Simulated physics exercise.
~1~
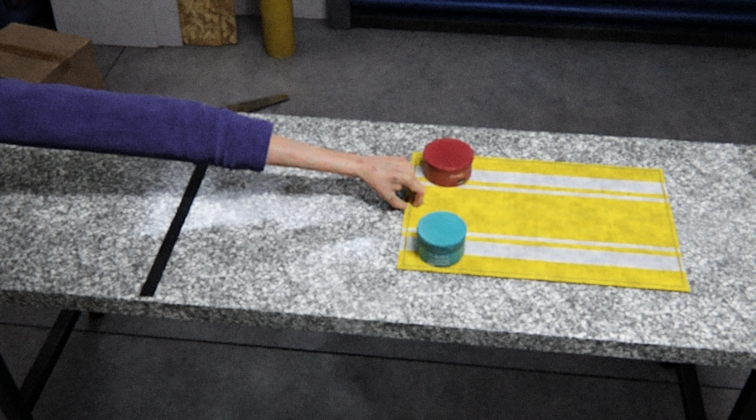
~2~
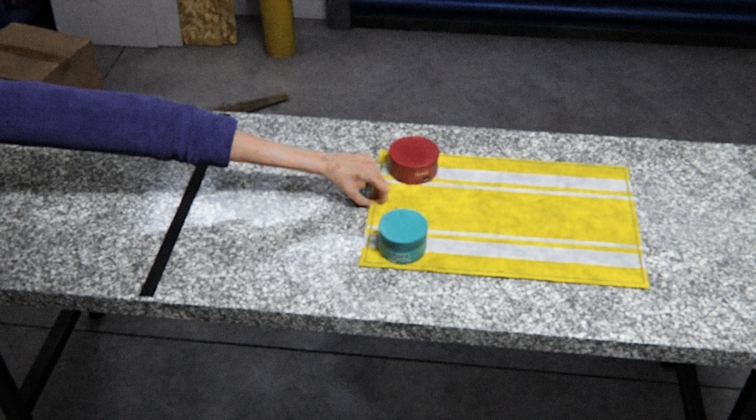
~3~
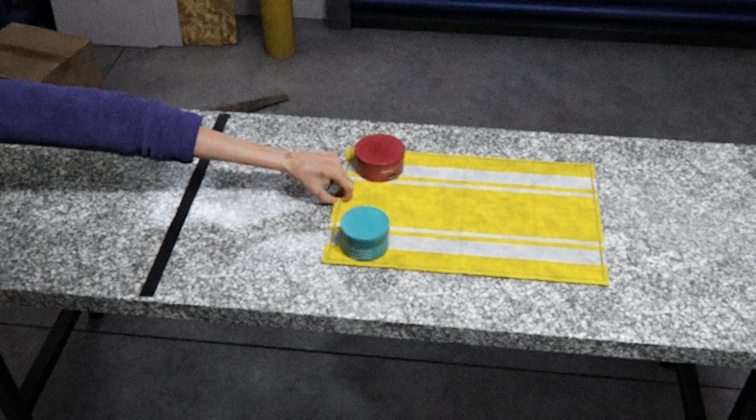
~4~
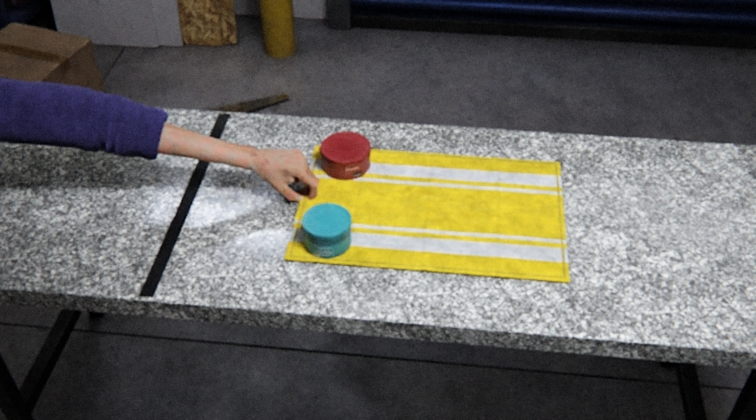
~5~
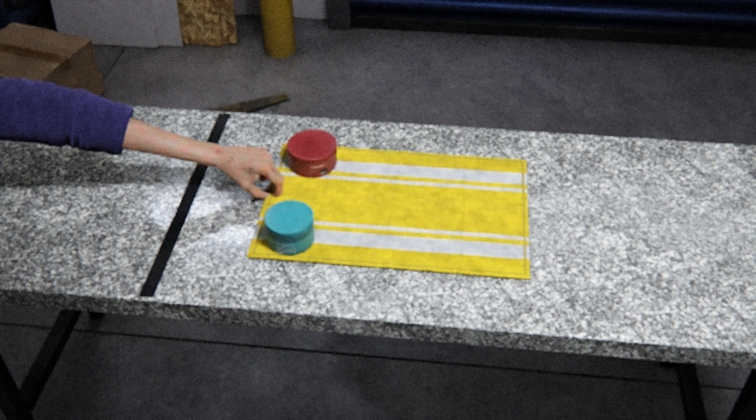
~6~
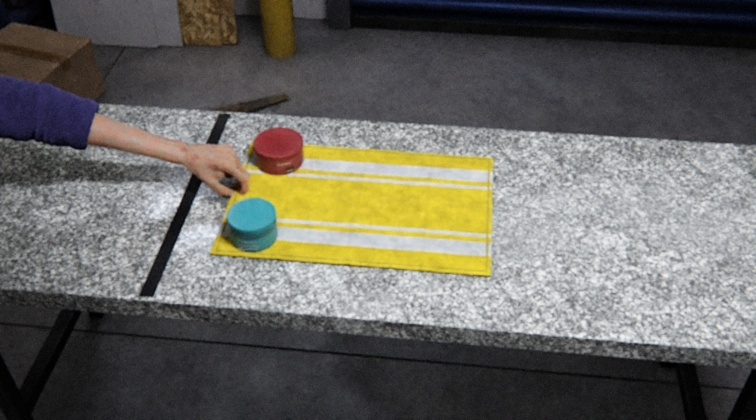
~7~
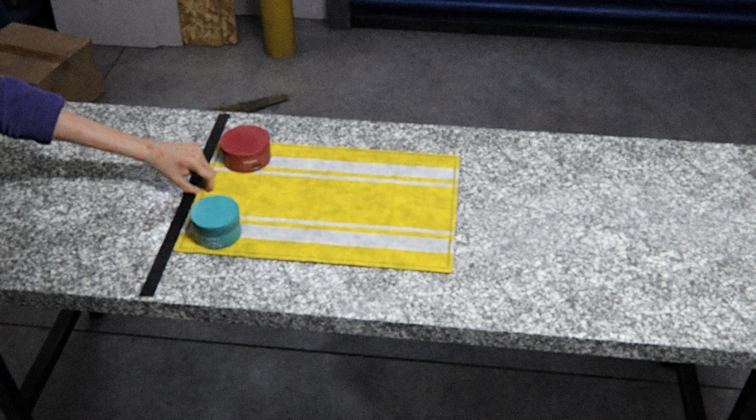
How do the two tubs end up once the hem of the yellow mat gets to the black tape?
Both tubs stay on the cloth, with the red one still seated toward the back and the turquoise one still seated toward the front.
